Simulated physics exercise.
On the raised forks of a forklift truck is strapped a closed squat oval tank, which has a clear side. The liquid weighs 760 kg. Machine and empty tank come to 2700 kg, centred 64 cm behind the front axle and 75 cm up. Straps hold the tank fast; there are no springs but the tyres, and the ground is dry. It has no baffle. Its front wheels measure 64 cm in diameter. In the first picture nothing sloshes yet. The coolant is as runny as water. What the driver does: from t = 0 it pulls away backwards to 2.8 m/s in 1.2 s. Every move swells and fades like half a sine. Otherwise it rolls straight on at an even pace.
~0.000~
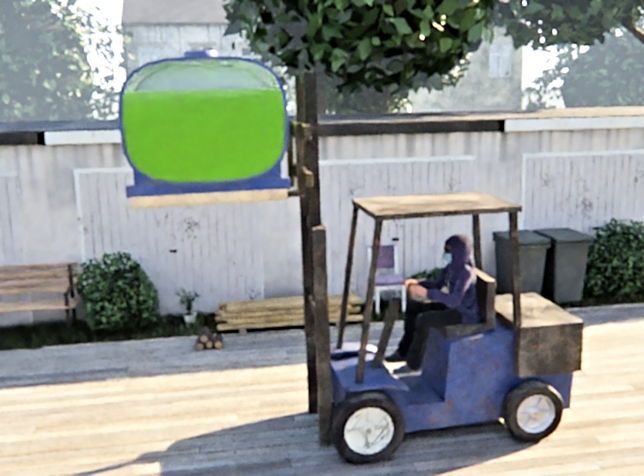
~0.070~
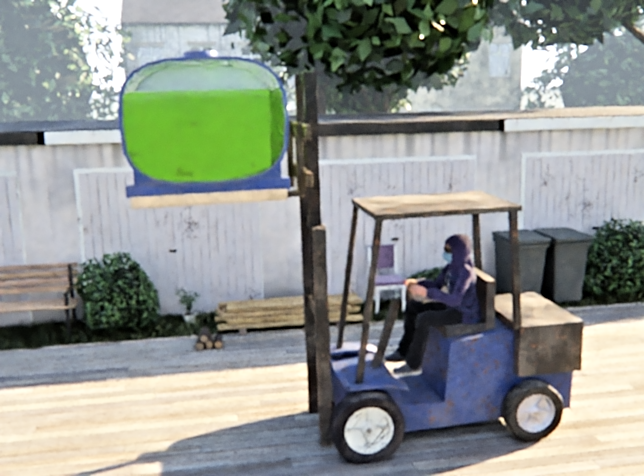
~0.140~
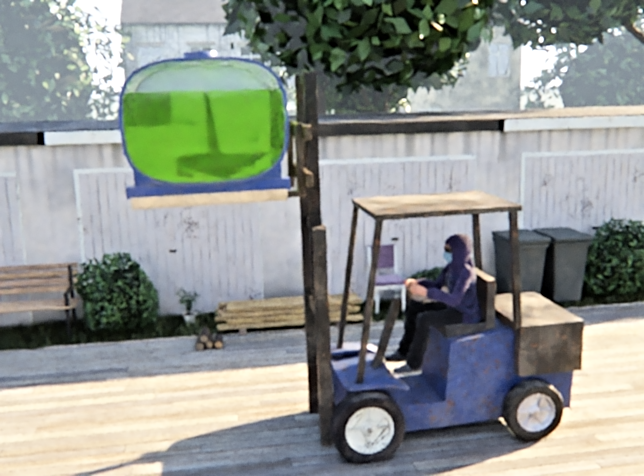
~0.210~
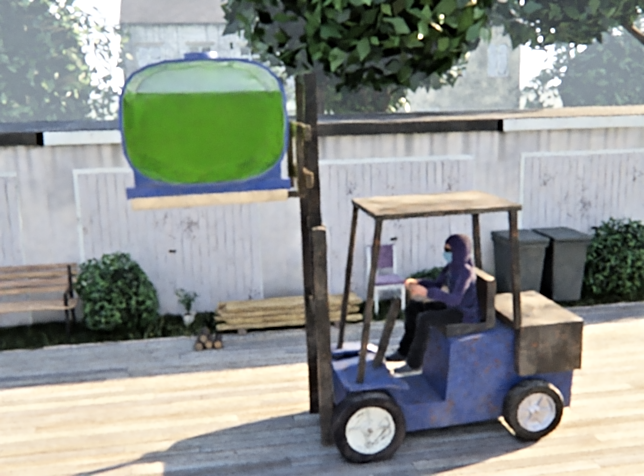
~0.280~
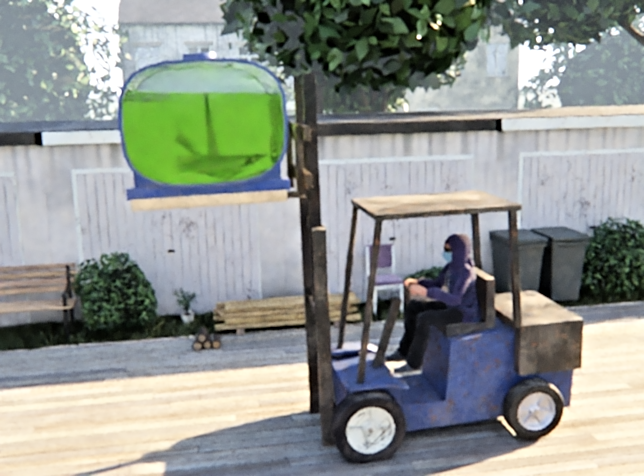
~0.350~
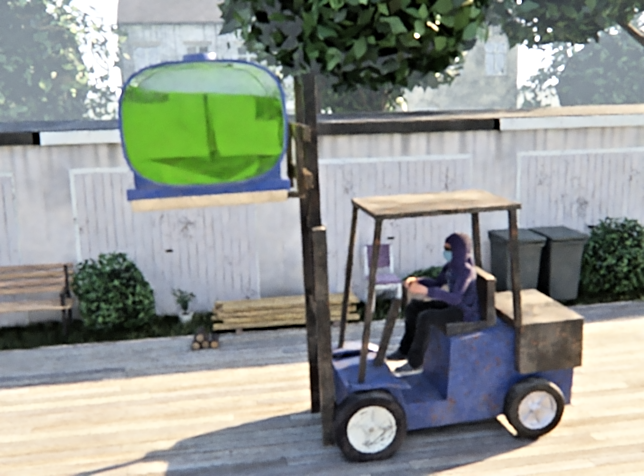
Blue forklift with a hooded driver creeping backwards to the right, green liquid tilting slightly higher at left in its raised tank.
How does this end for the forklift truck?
It goes over.
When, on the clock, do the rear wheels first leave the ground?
Around 0.45 s.
By 0.45 s the lean is 1° nose down, the rear 2 cm in the air; the liquid stands 59 cm at the back and 78 cm at the front.
By 0.70 s the lean is 4° nose down, the rear 11 cm in the air; the liquid stands 50 cm at the back and 80 cm at the front.
By 1.05 s the lean is 15° nose down, the rear 38 cm in the air; the liquid stands 52 cm at the back and 81 cm at the front.
By 1.75 s it has passed 50° nose down and is going over.
